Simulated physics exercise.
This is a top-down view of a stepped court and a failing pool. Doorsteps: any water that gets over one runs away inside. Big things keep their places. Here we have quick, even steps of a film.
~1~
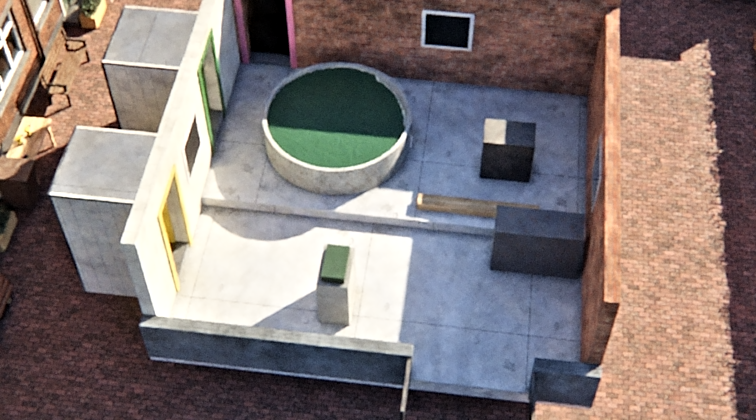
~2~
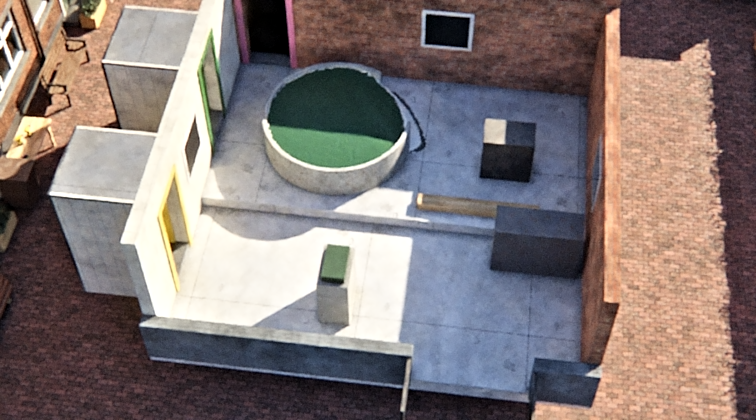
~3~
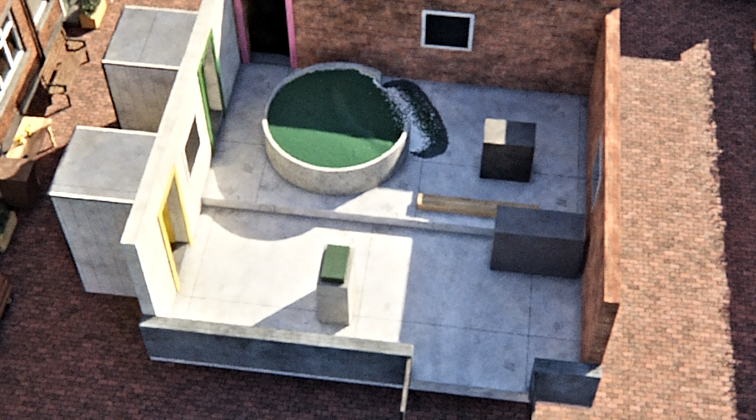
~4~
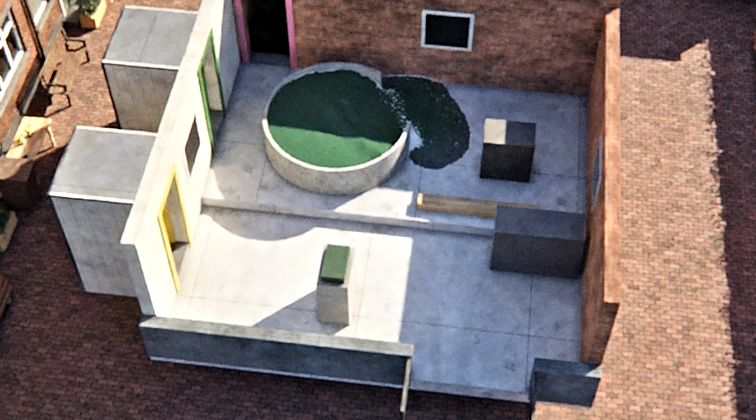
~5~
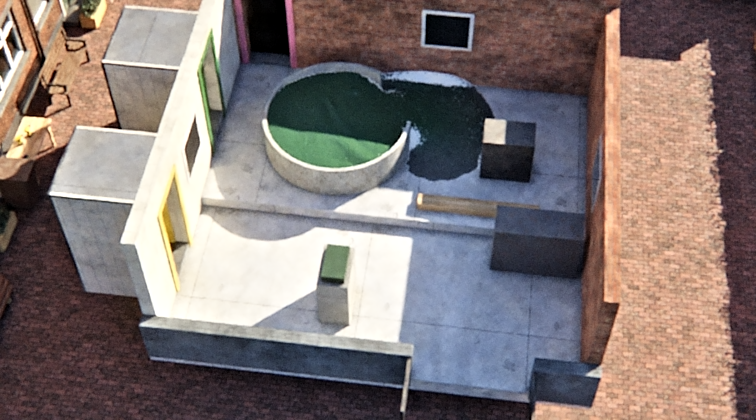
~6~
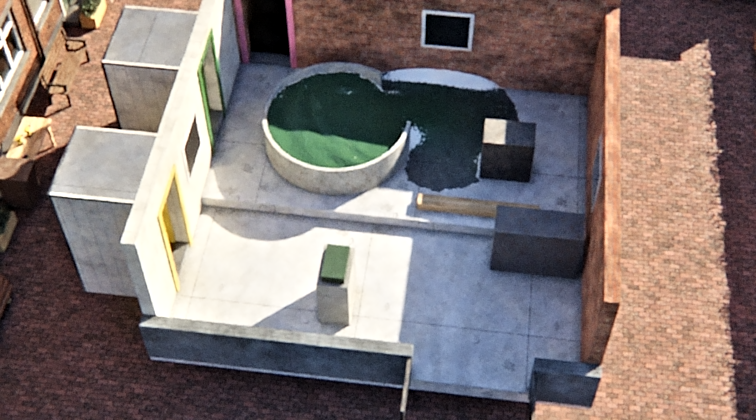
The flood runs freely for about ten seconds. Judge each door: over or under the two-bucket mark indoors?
My call: Pink door, under; green door, under; yellow door, under.
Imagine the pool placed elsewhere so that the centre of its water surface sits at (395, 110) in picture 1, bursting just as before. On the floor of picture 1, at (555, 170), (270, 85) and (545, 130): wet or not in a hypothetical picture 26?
My reading is hit by the flood first, hit by the flood next and hit by the flood last.
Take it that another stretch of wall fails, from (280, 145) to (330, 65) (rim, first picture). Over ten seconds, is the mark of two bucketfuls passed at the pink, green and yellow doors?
Result - pink door tops the mark, green door tops the mark, yellow door does not reach it.
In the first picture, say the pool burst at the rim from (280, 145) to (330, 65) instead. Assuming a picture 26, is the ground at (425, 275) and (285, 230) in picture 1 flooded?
Respectively: Parched and drenched.
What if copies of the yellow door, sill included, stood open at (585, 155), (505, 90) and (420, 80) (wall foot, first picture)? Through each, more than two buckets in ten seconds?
Checking each in order, the first beats the threshold, the second beats the threshold, and the third beats the threshold.
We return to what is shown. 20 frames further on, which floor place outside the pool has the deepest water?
(564, 247).
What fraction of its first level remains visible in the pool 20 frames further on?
About 42 %.
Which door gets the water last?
I pick the yellow door.
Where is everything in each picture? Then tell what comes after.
Still water in the pool at (337, 117), in the first picture.
Water pours out at (401, 112) and has run to (421, 148), in the second picture.
Water pours out at (401, 114) and has run to (442, 150), in the third picture.
The front is at (460, 154), out from the gap at (401, 114), in the fourth picture.
The front is at a hidden place, out from the gap at (401, 114), in the fifth picture.
The front is at a hidden place, out from the gap at (401, 114), in the sixth picture.
A moment on, water covers 20 % of the floor; the pink door not reached, the green door not reached, the yellow door not reached.
Next, water covers 25 % of the floor; the pink door not reached, the green door not reached, the yellow door not reached.
Then, water covers 35 % of the floor; the pink door wet at the sill, nothing in, the green door not reached, the yellow door not reached.
Later, water covers 80 % of the floor; the pink door wet at the sill, nothing in, the green door wet at the sill, nothing in, the yellow door wet at the sill, nothing in.
In the end, water covers 95 % of the floor; the pink door wet at the sill, nothing in, the green door wet at the sill, nothing in, the yellow door wet at the sill, nothing in.
